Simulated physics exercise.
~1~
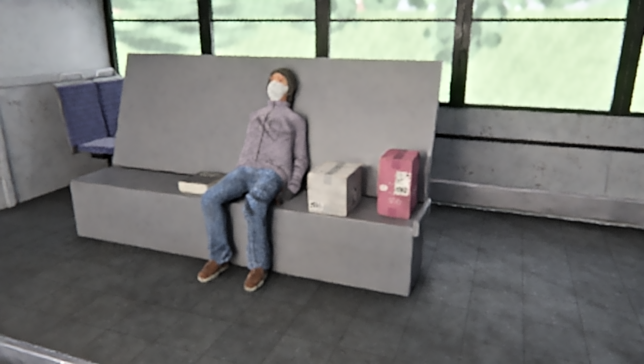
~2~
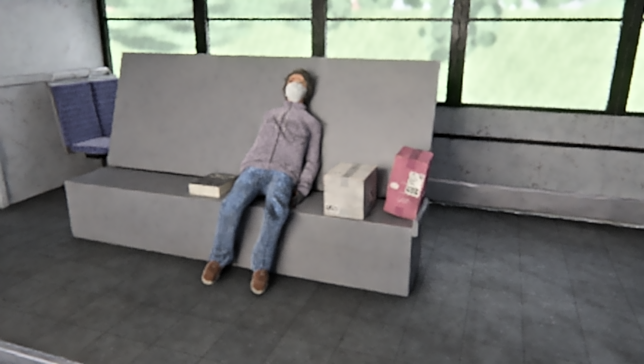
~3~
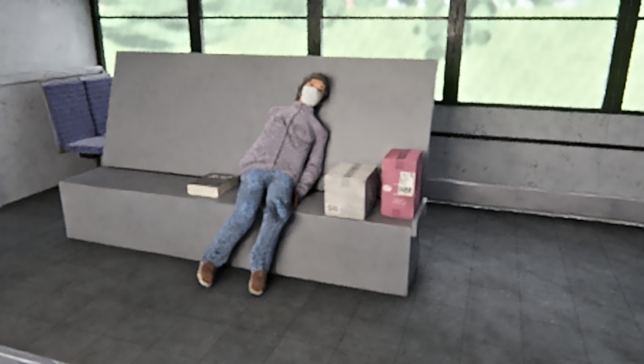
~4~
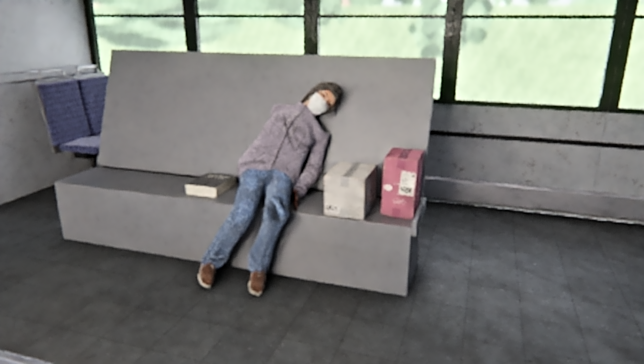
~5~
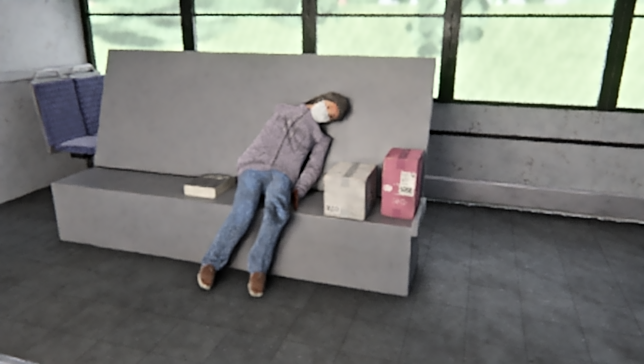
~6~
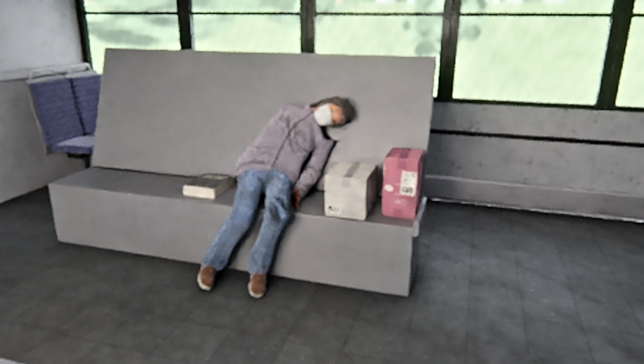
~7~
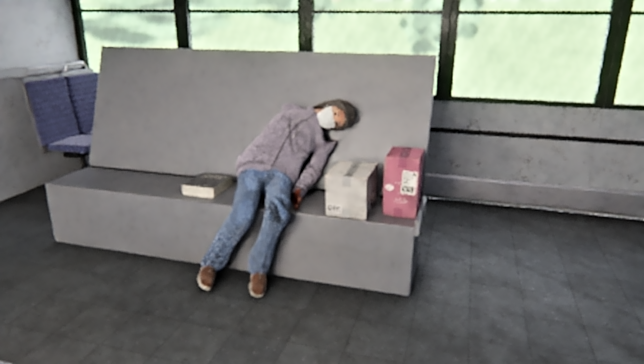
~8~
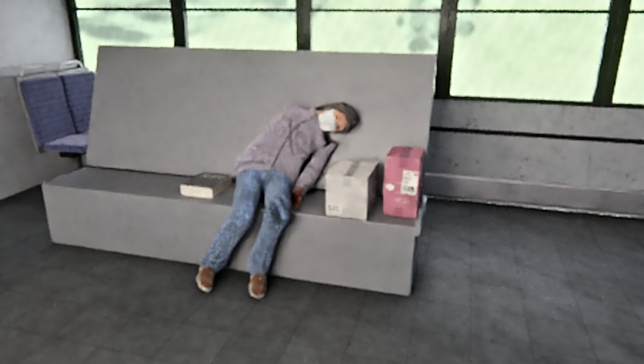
A masked commuter on a grey bench slid a little to the right, then slumped limply sideways toward the boxes, ending tipped over but still seated, while the pink box briefly leaned, settled upright and stayed on beside the white one.
